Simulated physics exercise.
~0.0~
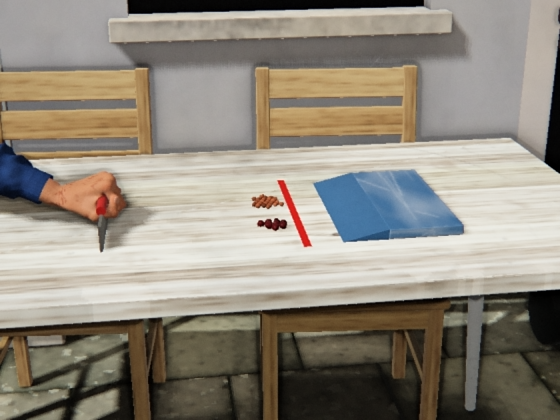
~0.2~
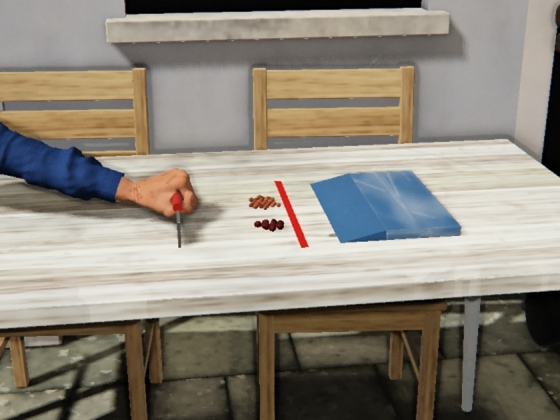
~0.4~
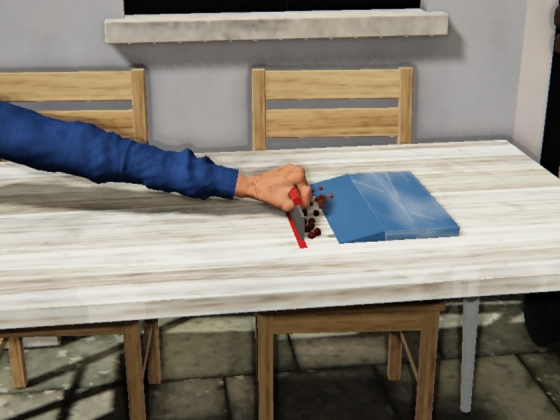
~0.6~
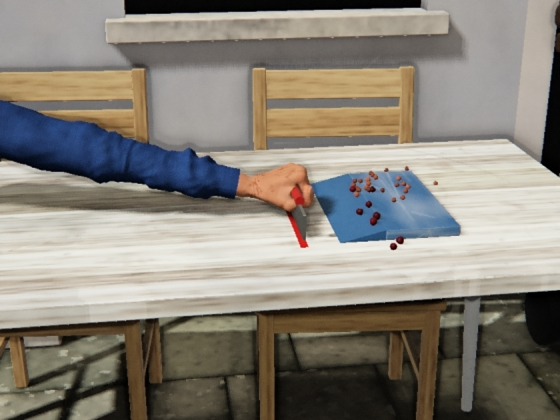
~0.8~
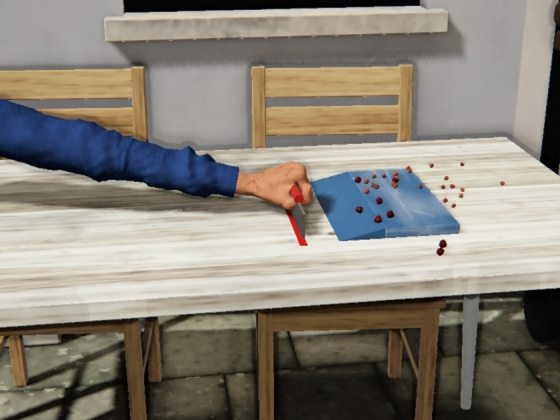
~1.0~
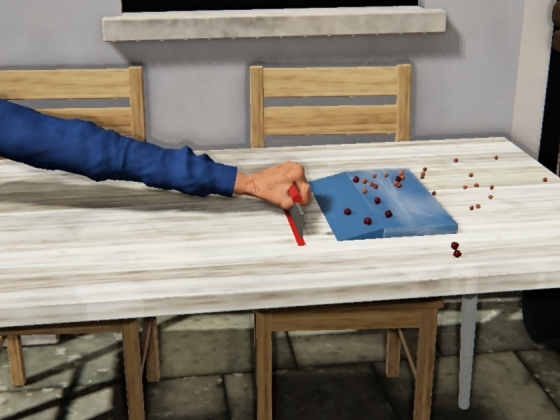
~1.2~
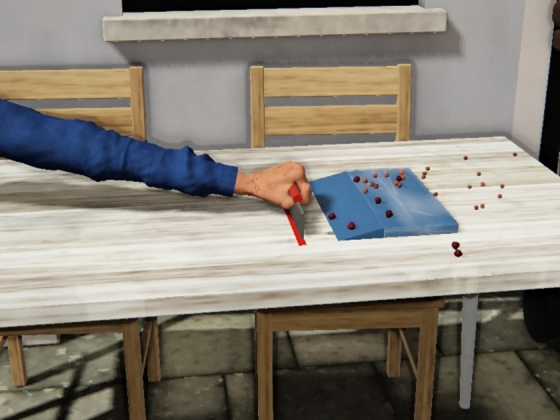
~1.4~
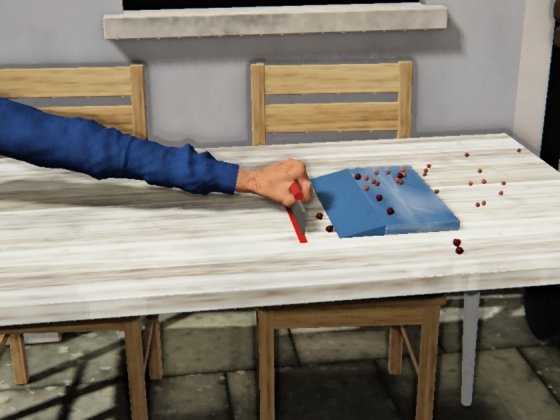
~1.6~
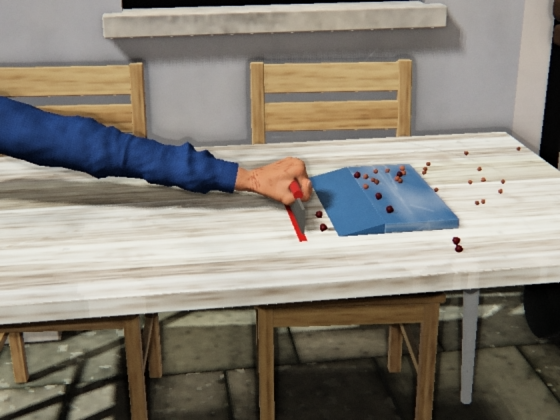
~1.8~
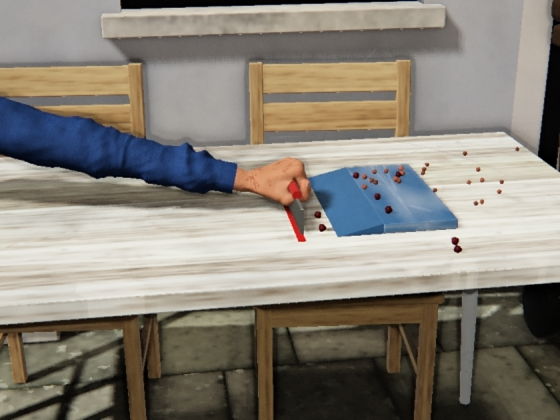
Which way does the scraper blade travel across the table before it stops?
The blade travels to the right, towards the red tape and the blue ramp.
